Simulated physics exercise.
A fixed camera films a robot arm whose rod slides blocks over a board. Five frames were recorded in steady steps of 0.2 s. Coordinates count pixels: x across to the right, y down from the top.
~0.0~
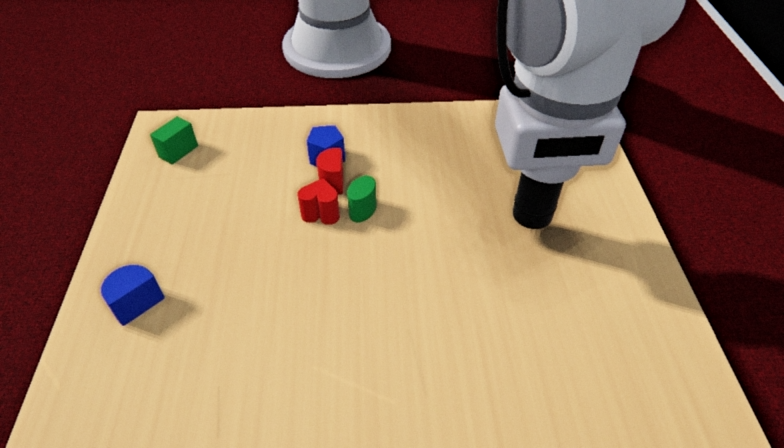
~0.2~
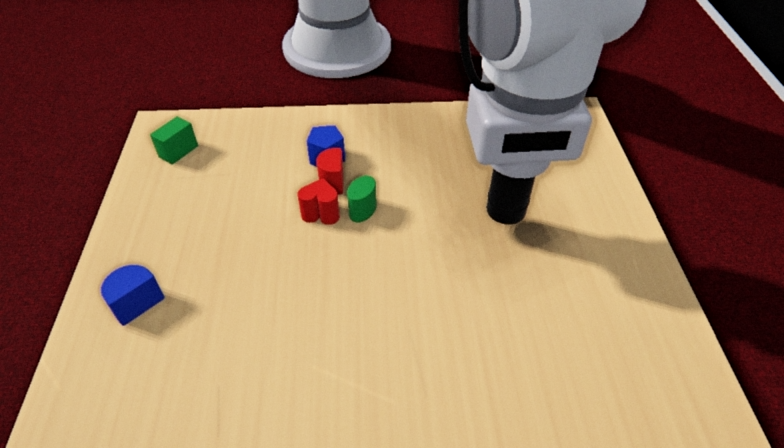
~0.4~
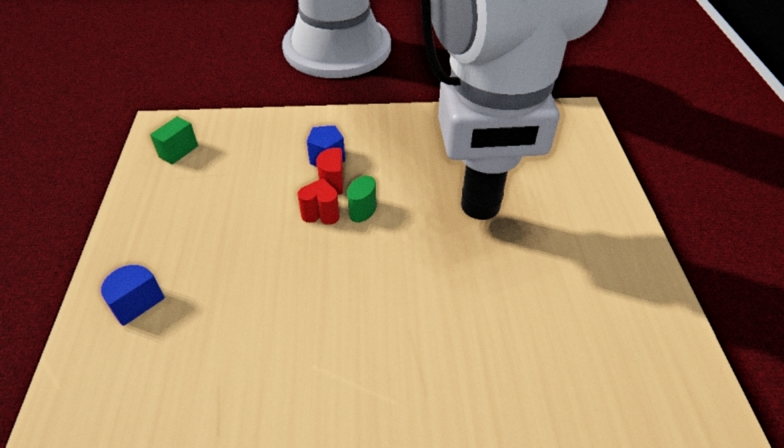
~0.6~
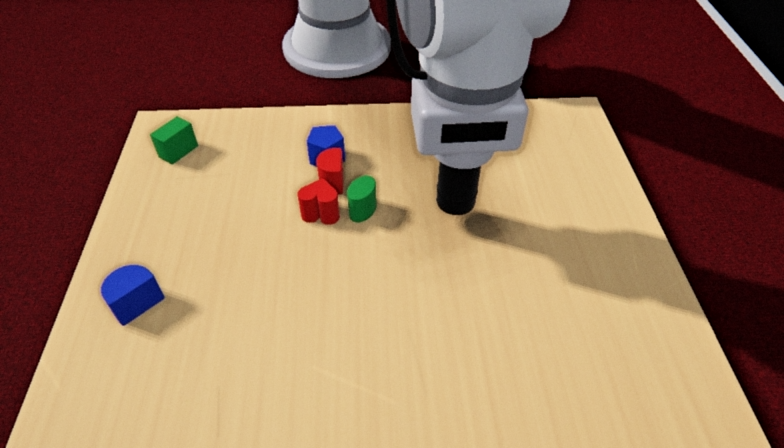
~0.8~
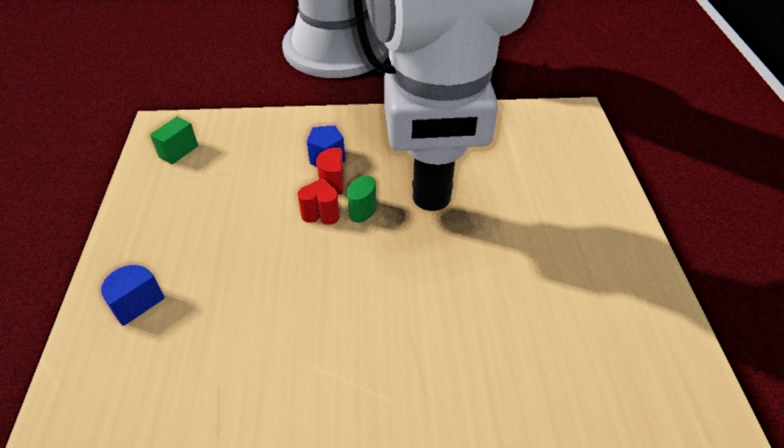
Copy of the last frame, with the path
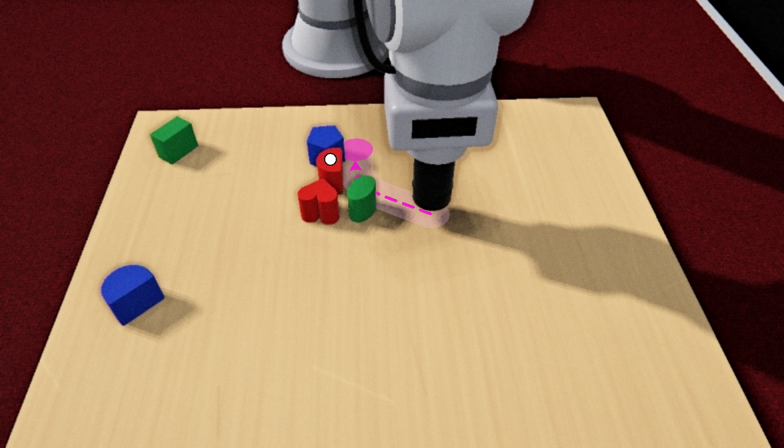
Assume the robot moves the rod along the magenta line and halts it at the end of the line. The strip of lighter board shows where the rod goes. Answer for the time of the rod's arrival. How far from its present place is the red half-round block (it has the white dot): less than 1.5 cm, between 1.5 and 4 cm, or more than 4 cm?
The distance will be below 1.5 cm.
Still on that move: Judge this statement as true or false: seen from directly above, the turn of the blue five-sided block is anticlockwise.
The claim holds.
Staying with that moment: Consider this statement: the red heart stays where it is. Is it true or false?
This is true.
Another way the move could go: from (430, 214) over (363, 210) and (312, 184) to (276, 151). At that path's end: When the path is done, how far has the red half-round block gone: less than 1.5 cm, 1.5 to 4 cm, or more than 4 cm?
That one ends up more than 4 cm from where it is now.
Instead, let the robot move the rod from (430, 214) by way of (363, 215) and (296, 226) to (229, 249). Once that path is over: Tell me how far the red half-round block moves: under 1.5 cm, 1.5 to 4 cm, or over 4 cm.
Once the path ends, it will sit under 1.5 cm from where it is now.
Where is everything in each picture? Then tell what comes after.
The first picture shows lower end of the rod at (532, 216), tops of blocks, red heart at (318, 191), blue five-sided block at (325, 135), red half-round block at (330, 159), green elliptical block at (362, 187).
The second picture shows rod at (506, 211), blocks as before.
The third picture shows rod at (480, 207), blocks as before.
The fourth picture shows rod at (456, 203), blocks as before.
The fifth picture shows rod at (432, 199), red heart at (318, 191), blue five-sided block at (325, 135), red half-round block at (330, 159), green elliptical block at (362, 187).
The drawn path runs from (430, 214) via (390, 198) and (358, 178), ending at (356, 150); the dot is on the red half-round block.
On the path given first. One third of the way, rod at (389, 183); green elliptical block at (358, 187).
Two thirds of the way, rod at (357, 162); green elliptical block at (349, 185), turned 55° anticlockwise.
At the end, rod at (355, 134); red heart not moved; blue five-sided block at (320, 128), turned 40° anticlockwise; red half-round block at (327, 158); green elliptical block at (349, 185), turned 55° anticlockwise.
